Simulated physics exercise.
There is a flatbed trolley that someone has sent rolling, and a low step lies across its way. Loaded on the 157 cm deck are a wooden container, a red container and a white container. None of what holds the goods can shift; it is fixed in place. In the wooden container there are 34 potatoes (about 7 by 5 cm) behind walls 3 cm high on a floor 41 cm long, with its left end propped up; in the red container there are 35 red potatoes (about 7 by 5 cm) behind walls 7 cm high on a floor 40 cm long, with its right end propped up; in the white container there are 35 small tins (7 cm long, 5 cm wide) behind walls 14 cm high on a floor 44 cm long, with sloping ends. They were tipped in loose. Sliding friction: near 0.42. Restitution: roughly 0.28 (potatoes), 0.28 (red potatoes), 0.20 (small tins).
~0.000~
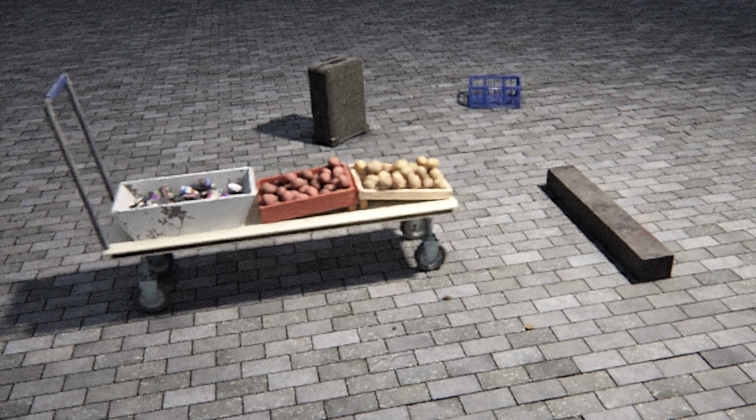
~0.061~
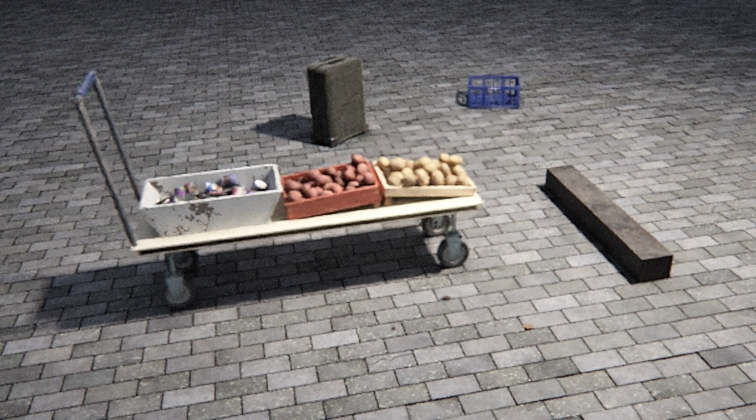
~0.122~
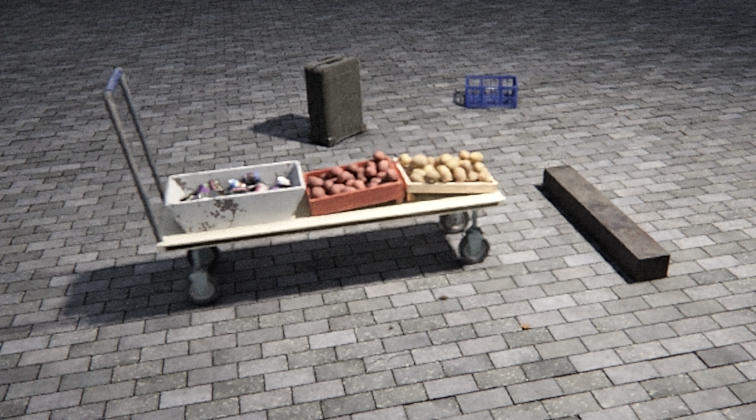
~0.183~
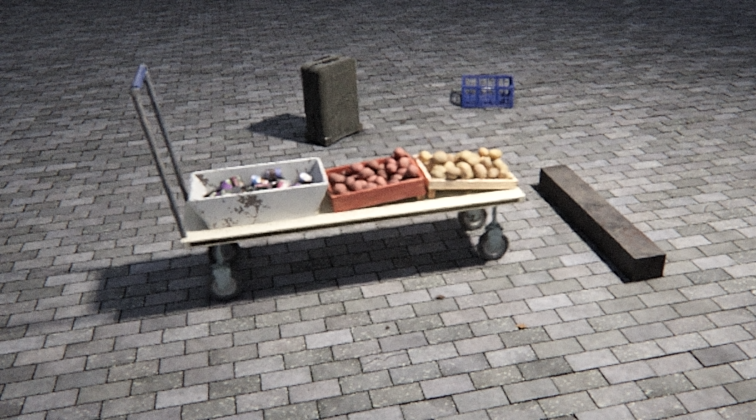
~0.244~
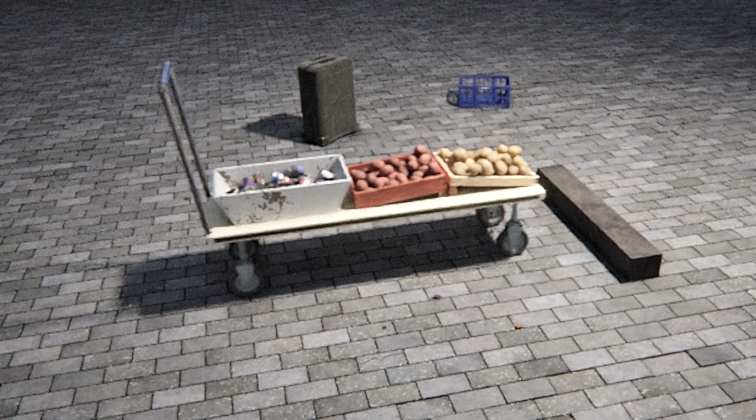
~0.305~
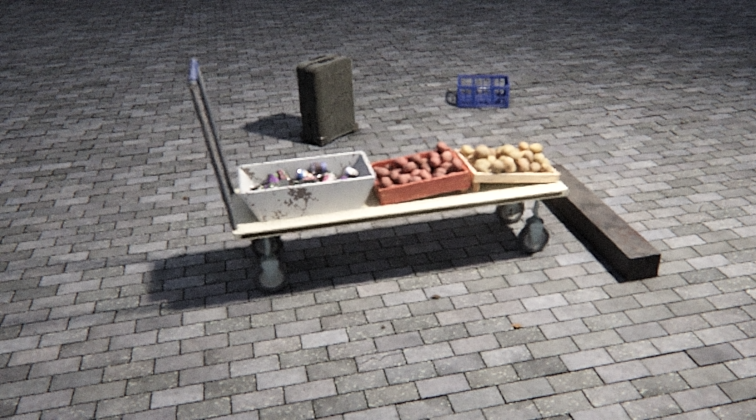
On grey paving, a flatbed trolley carrying three containers of potatoes and small objects rolls right.
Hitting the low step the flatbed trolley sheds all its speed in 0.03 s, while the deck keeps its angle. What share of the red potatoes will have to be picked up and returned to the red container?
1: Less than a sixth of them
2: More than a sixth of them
(1) Less than a sixth of them.
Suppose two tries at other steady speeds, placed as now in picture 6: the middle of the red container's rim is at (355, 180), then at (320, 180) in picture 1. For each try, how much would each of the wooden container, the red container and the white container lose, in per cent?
Losses in order of the tries would be wooden container 20 and 20 %, red container 0 and 0 %, white container 0 and 0 %.
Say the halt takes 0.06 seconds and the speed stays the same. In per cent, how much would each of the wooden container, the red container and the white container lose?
In that case wooden container 30, red container 0 and white container 0 per cent.
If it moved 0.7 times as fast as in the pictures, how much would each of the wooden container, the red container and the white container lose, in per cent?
In that case the wooden container sheds 20 per cent, the red container 0 per cent and the white container 0 per cent.
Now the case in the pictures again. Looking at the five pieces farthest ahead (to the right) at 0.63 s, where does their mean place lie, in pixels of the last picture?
I'd put their middle close to (613, 157).
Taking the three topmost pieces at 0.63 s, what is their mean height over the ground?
Close to 54 cm up.
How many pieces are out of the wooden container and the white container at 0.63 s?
Wooden container 8, white container 0, roughly.
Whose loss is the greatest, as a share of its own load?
Result: Wooden container.
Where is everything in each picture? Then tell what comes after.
In the first frame (each is followed by its nearest rim corner in this view; the camera pans a little), red container, (262, 207); white container, (112, 212); 82 cm short of the stop; none out.
In the second frame, red container, (288, 204); white container, (141, 208); 70 cm short of the stop.
In the third frame, red container, (312, 200); white container, (166, 204); 58 cm short of the stop.
In the fourth frame, red container, (335, 196); white container, (191, 200); 46 cm short of the stop.
In the fifth frame, red container, (357, 193); white container, (216, 197); 34 cm short of the stop.
In the sixth frame, red container, (382, 189); white container, (242, 193); 23 cm short of the stop; none out.
After 0.41 s, impact.
After 0.51 s, wooden container 29 in, 5 out, red container 34 in, 1 out and white container 35 in, 0 out.
After 0.63 s, wooden container 26 in, 8 out, red container 33 in, 2 out and white container 35 in, 0 out.
After 0.86 s, wooden container 25 in, 9 out, red container 33 in, 2 out and white container 35 in, 0 out.
Outcome (at 1.36 s), wooden container 25 in, 9 out, red container 33 in, 2 out and white container 35 in, 0 out. Asked share, 2 of 35, 6 per cent.
